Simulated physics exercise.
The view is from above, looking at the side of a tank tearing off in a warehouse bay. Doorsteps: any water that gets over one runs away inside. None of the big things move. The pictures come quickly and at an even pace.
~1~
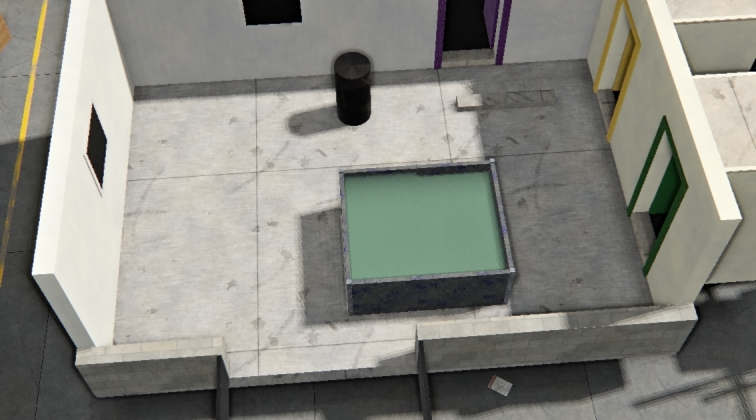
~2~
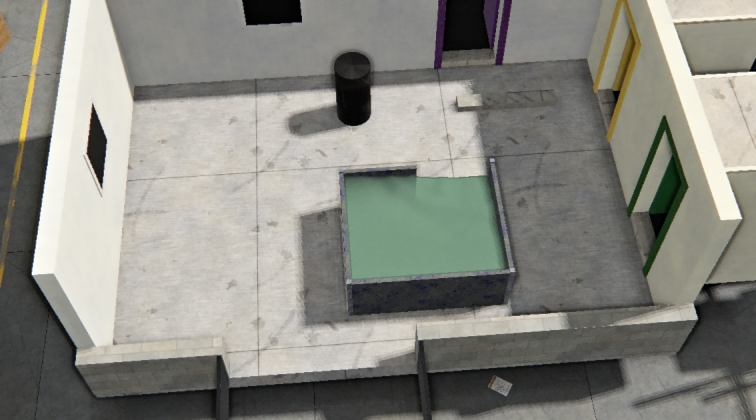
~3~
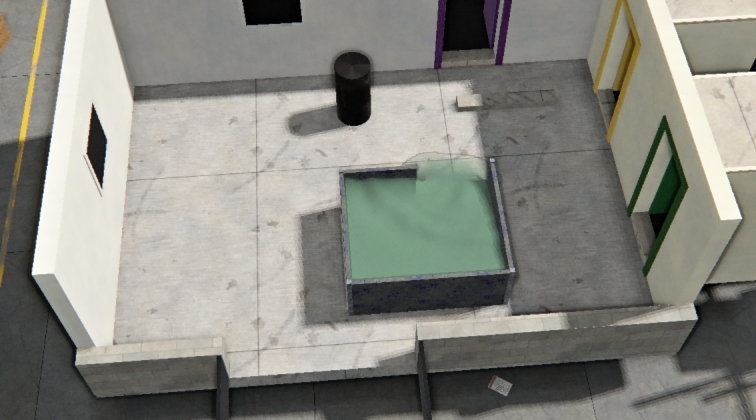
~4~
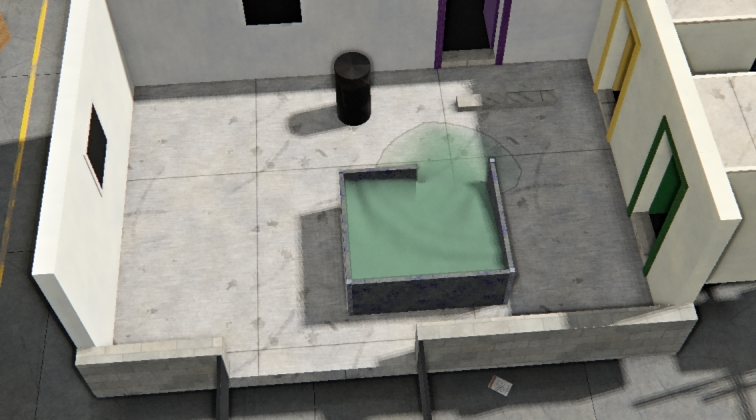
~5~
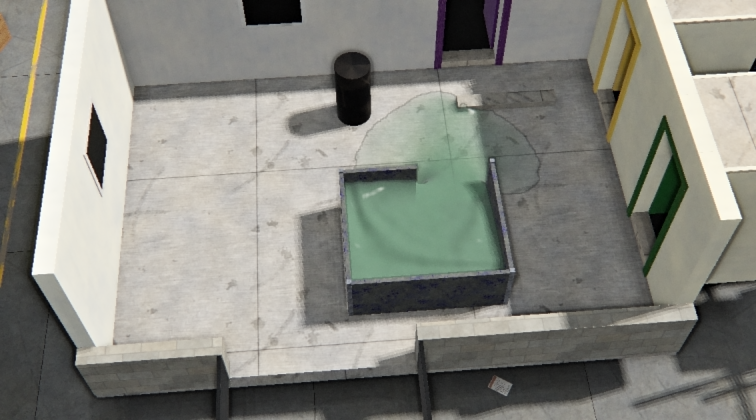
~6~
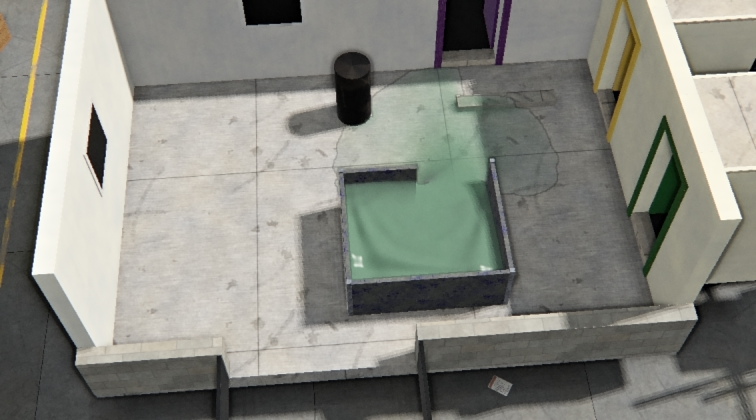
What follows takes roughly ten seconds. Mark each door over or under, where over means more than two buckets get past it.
Green door - under; purple door - over; yellow door - over.
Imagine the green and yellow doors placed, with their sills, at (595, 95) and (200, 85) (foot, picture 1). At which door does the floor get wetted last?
I reckon it's the yellow door.
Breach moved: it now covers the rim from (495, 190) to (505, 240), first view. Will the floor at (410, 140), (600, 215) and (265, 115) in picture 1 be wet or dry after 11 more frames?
So that's left bare for the first, waterlogged for the second and left bare for the third.
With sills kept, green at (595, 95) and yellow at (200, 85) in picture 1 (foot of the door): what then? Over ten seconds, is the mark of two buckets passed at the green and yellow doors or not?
Checking each in order, the green door spills past the mark, and the yellow door never reaches the limit.
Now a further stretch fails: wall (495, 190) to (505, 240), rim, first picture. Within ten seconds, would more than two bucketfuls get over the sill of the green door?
Here the green door overshoots.
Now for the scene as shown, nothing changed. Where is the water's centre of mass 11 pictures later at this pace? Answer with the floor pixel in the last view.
I'd say near (433, 187).
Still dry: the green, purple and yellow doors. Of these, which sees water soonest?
That's the purple one.
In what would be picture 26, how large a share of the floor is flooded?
Estimate: Near 50 %.
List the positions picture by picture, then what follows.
The tank at (423, 223) is whole and still, in the first picture.
Water pours out on the tank's far side and has run to a hidden place, in the second picture.
The front is at (413, 162), out from the gap on the tank's far side, in the third picture.
Water pours out on the tank's far side and has run to (424, 128), in the fourth picture.
Water pours out on the tank's far side and has run to (438, 95), in the fifth picture.
The front is at (453, 69), out from the gap on the tank's far side, in the sixth picture.
A moment on, water covers 30 % of the floor; the green door not reached, the purple door over two buckets in, the yellow door wet at the sill, nothing in.
Next, water covers 35 % of the floor; the green door not reached, the purple door far over two buckets in, the yellow door over two buckets in.
Then, water covers 50 % of the floor; the green door wet at the sill, nothing in, the purple door far over two buckets in, the yellow door far over two buckets in.
Later, water covers 85 % of the floor; the green door wet at the sill, nothing in, the purple door far over two buckets in, the yellow door far over two buckets in.
In the end, water covers 95 % of the floor; the green door wet at the sill, nothing in, the purple door far over two buckets in, the yellow door far over two buckets in.
